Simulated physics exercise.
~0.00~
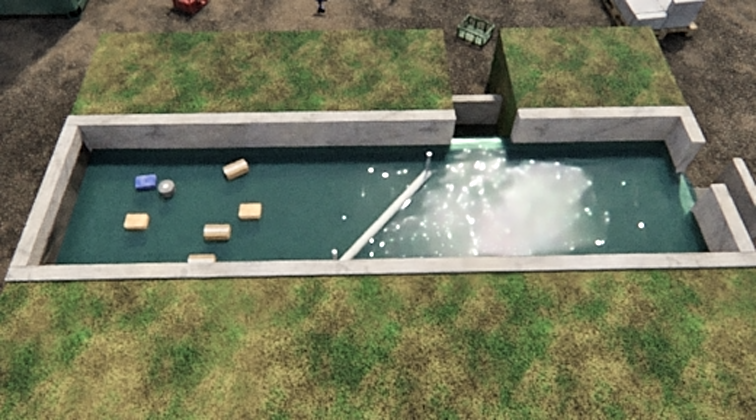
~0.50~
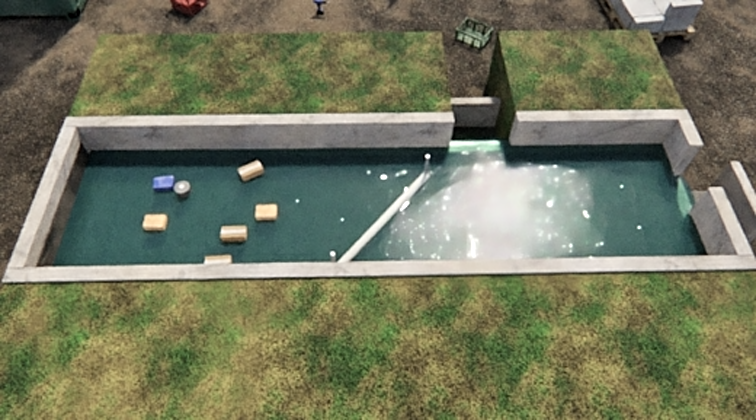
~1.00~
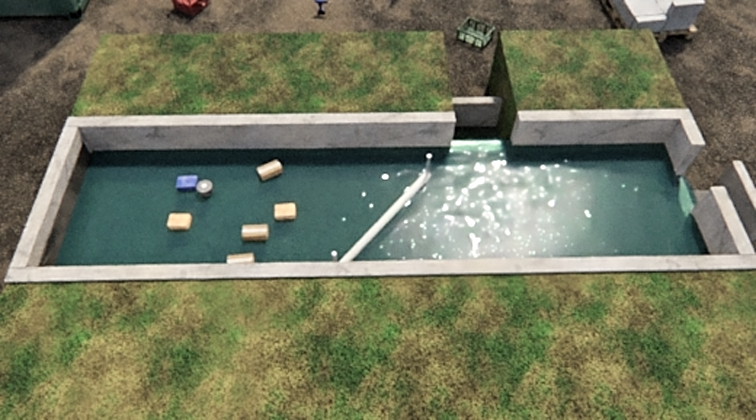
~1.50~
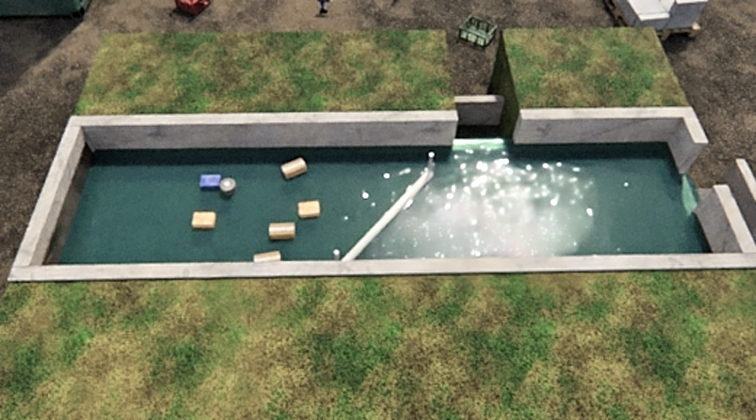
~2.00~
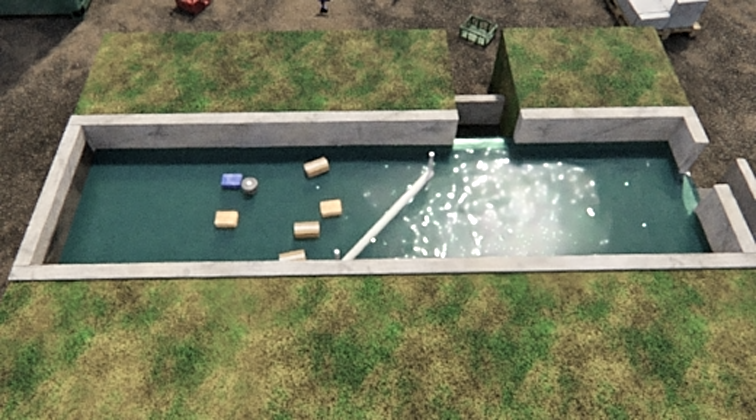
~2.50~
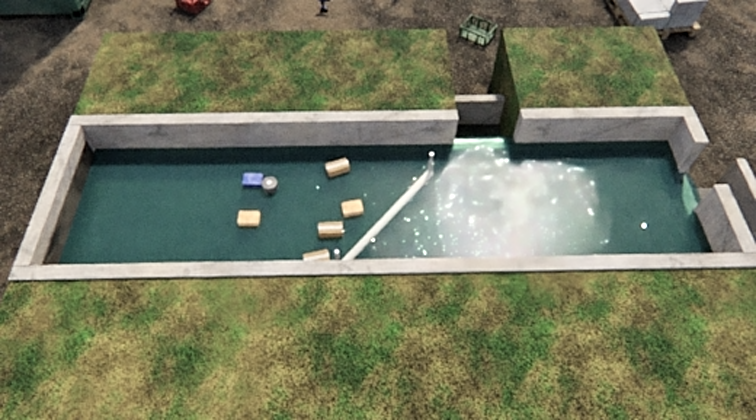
Small tan and blue blocks drifting slowly rightward together across a walled water channel toward a slanted pale bar beside glittering, foaming water.
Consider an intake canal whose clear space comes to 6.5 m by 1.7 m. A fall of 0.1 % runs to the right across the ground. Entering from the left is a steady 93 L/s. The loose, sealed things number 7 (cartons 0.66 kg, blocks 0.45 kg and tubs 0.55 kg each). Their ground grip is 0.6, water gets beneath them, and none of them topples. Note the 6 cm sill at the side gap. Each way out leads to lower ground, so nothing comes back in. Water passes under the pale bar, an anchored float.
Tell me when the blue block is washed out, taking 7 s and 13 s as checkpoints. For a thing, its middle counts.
It goes between the checkpoints.
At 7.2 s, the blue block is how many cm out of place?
Some 300 cm from the start.
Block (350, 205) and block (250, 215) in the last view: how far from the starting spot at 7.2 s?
In order: 150 cm and 250 cm.
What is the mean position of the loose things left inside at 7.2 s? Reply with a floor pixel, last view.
Near (396, 195).
After 3.5 s the blue block is near (292, 177), 1.5 m from its start, afloat; 0 of 7 are out; 7 afloat.
After 7.2 s the blue block is near (405, 151), 2.8 m from its start, afloat; 1 of 7 are out; 6 afloat.
After 12.0 s the blue block has gone out (at 10.0 s); 5 of 7 are out; 2 afloat.
After 16.0 s the blue block has gone out (at 10.0 s); 6 of 7 are out; 1 afloat.
